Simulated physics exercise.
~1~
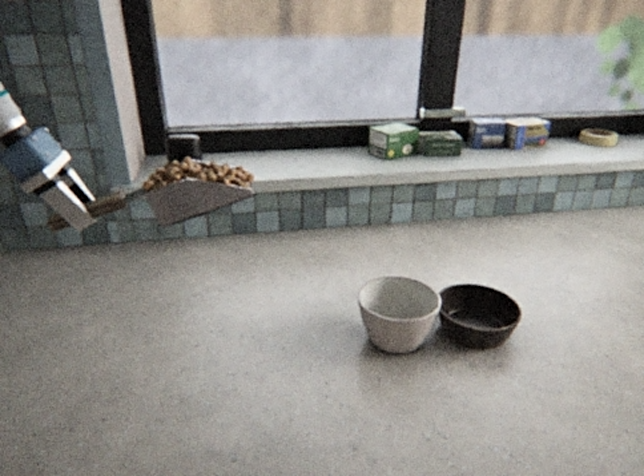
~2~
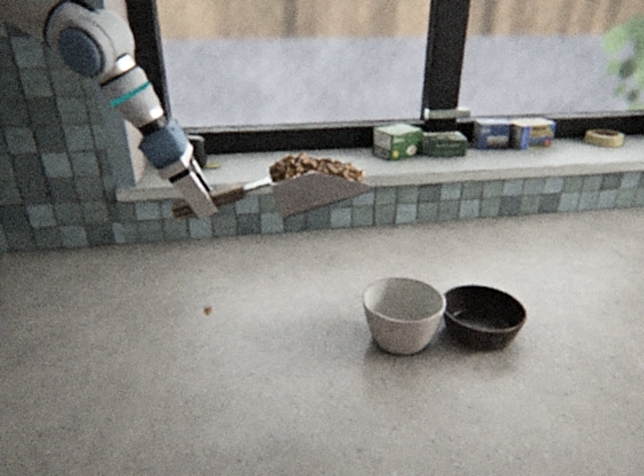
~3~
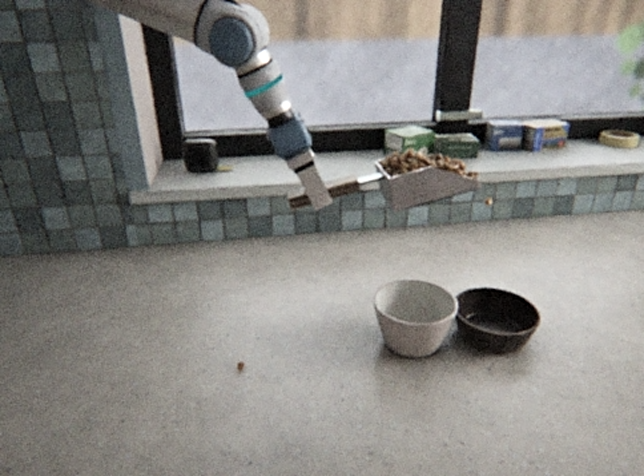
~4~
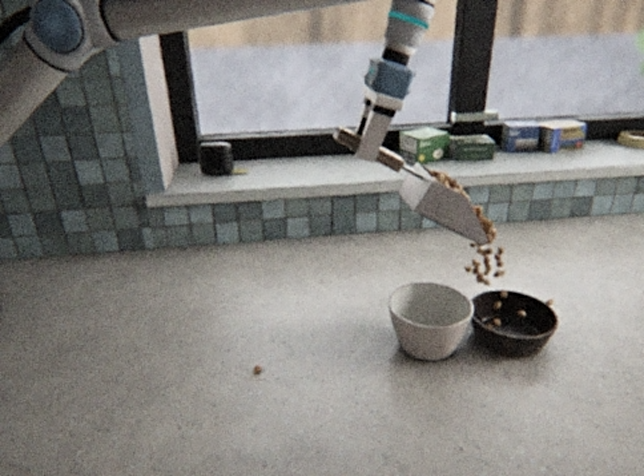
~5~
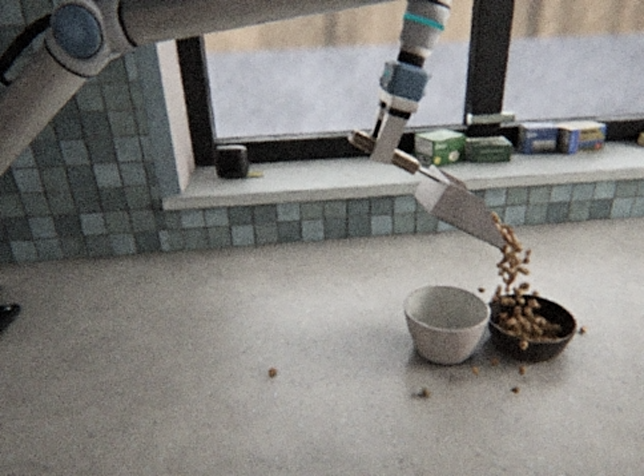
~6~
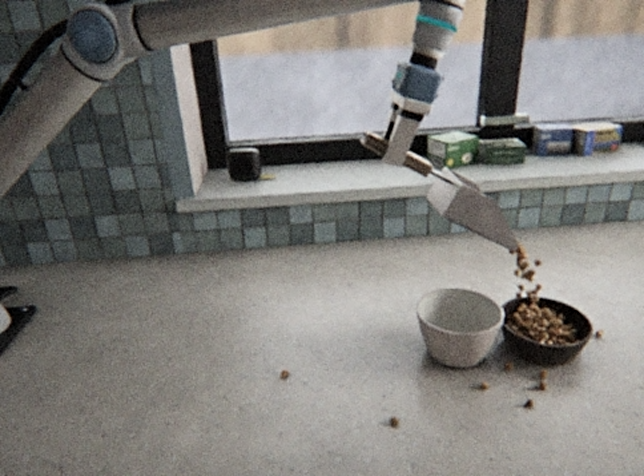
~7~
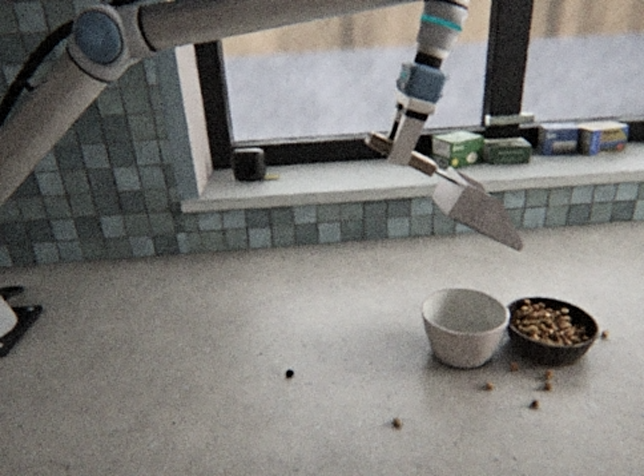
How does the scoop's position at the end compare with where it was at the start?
At the start the scoop is over on the left side of the view, well away from the bowls. By the end it is far to the right, just above the bowls.
